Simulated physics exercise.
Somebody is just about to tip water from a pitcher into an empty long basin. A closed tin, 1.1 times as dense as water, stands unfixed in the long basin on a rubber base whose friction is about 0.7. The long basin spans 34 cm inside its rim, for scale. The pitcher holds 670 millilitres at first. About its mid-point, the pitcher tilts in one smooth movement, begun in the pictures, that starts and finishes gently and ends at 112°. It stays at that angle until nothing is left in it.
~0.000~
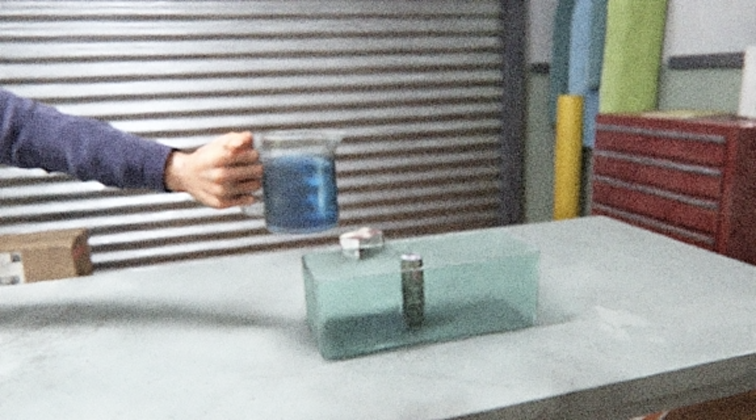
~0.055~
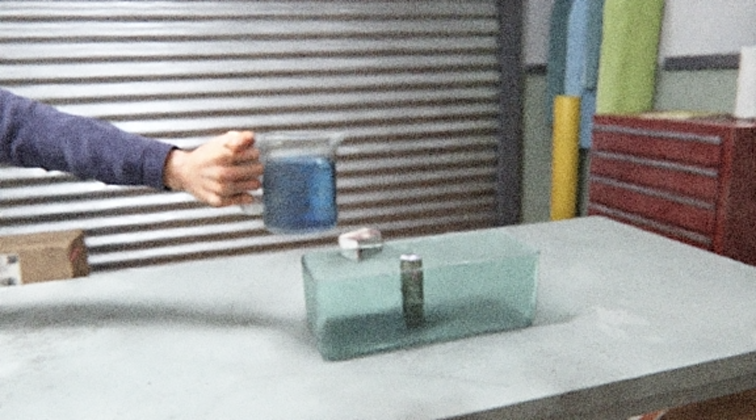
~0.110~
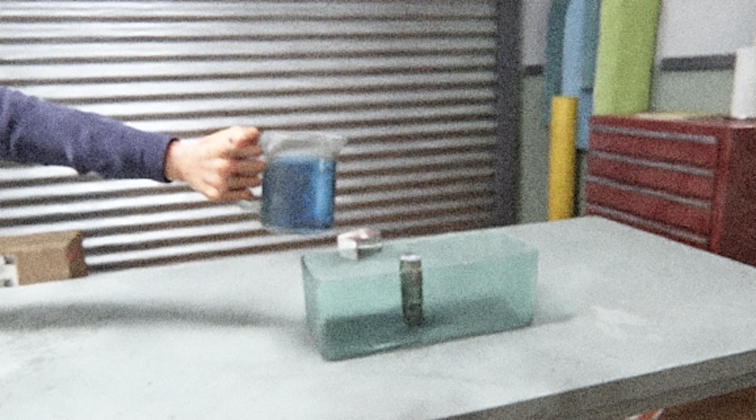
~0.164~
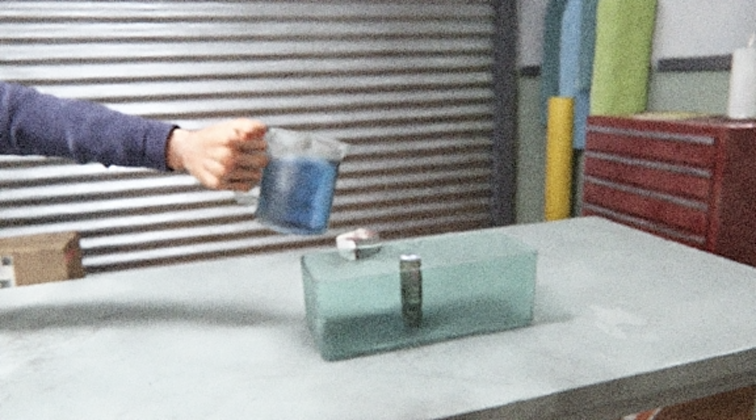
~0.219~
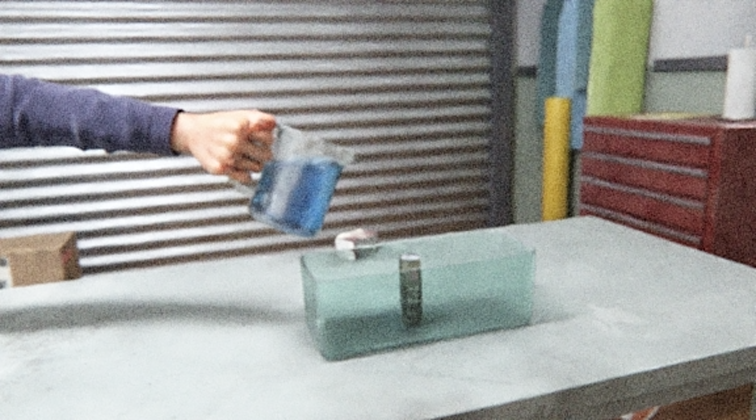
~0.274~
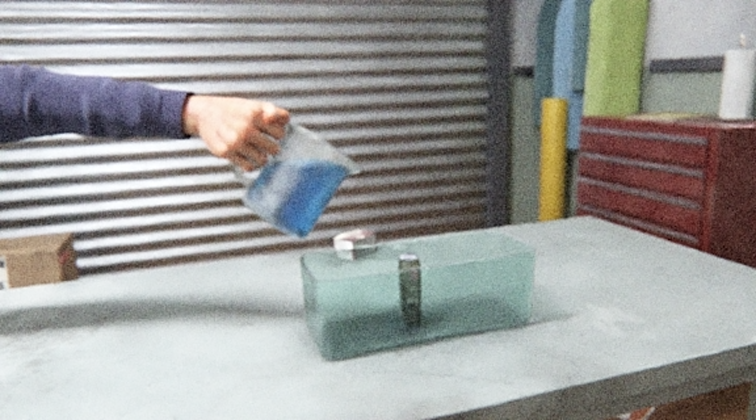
A hand holding a clear pitcher of blue liquid above a long glass basin on a grey table, gradually tilting it rightward.
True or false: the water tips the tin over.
False.
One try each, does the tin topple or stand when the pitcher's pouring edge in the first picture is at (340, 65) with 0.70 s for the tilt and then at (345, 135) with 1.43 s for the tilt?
In the first try it comes down; in the second it comes down.
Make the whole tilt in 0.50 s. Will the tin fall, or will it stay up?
Then the tin does not tip.
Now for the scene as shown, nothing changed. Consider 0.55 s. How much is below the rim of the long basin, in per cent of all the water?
Roughly 14 percent.
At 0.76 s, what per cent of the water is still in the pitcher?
Around 14 in a hundred is still there.
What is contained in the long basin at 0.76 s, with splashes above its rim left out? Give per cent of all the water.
Around 74 per cent of the whole.
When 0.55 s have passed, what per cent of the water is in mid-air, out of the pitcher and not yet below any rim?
22 per cent.
Then, 0.55 s in, the tilt is 100° and 63 per cent is still to pour; the tin stands where it began.
Then, 0.76 s in, the tilt is 112° and 15 per cent is still to pour; the tin stands 2 cm from where it began.
Then, 0.97 s in, the tilt is 112° and 1 per cent is still to pour; the tin stands 2 cm from where it began.
Then, 1.20 s in, the tilt is 112° and 0 per cent is still to pour; the tin stands 2 cm from where it began.
Finally, the tin stands 2 cm from where it began.
